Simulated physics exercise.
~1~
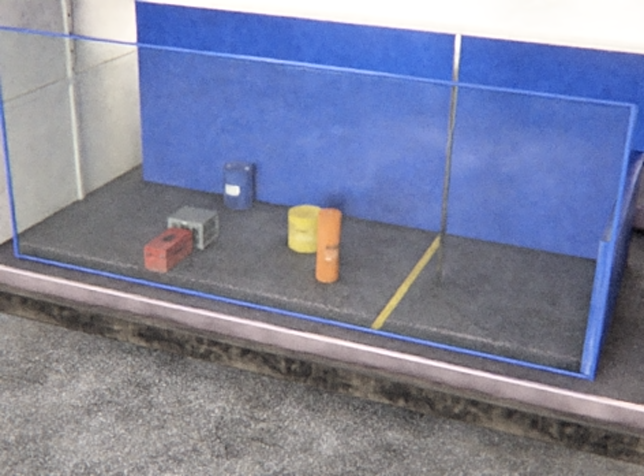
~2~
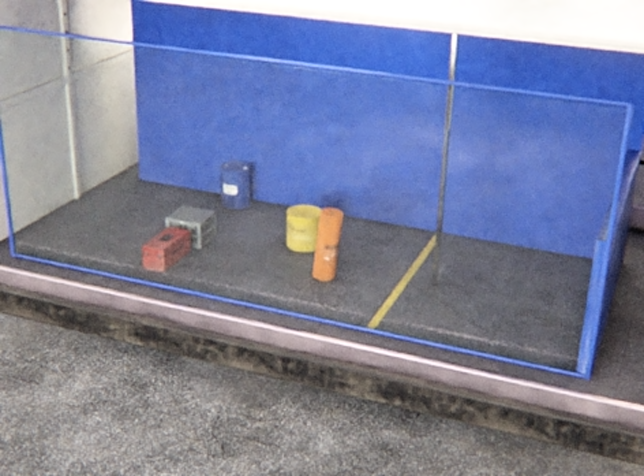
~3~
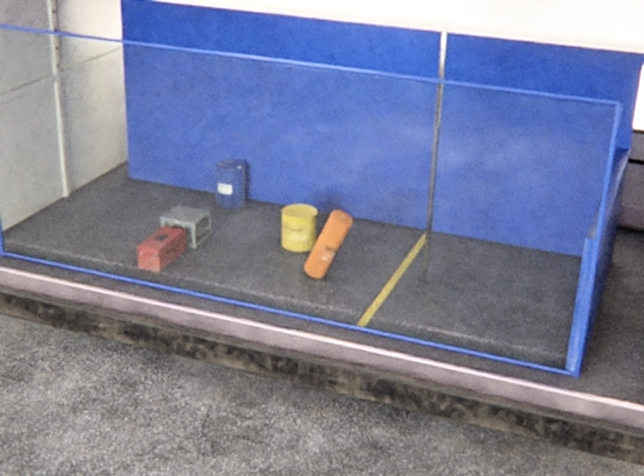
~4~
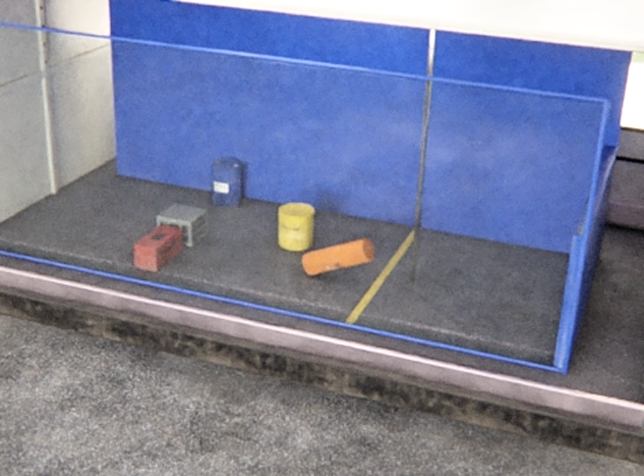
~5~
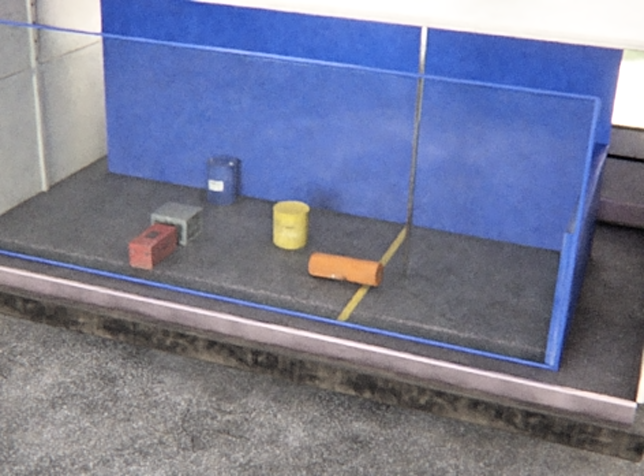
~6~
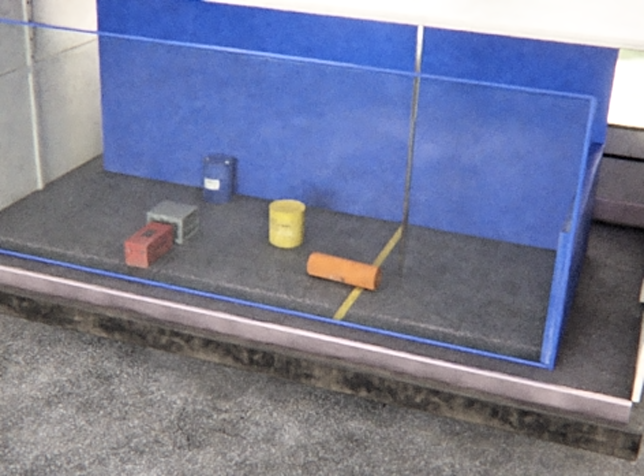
An orange roll stands beside a yellow bucket on the dark floor of a low bay, seen from above and in front, with a blue back wall and blue-edged clear front. To the left are a red toolbox, a grey crate and an upright blue drum, and a yellow line crosses the floor to the right. As the view pans slightly right, the roll leans right, topples onto its side and shifts toward the line. The other things stay upright, with little visible movement. The roll ends lying at the line, its middle just short of it.
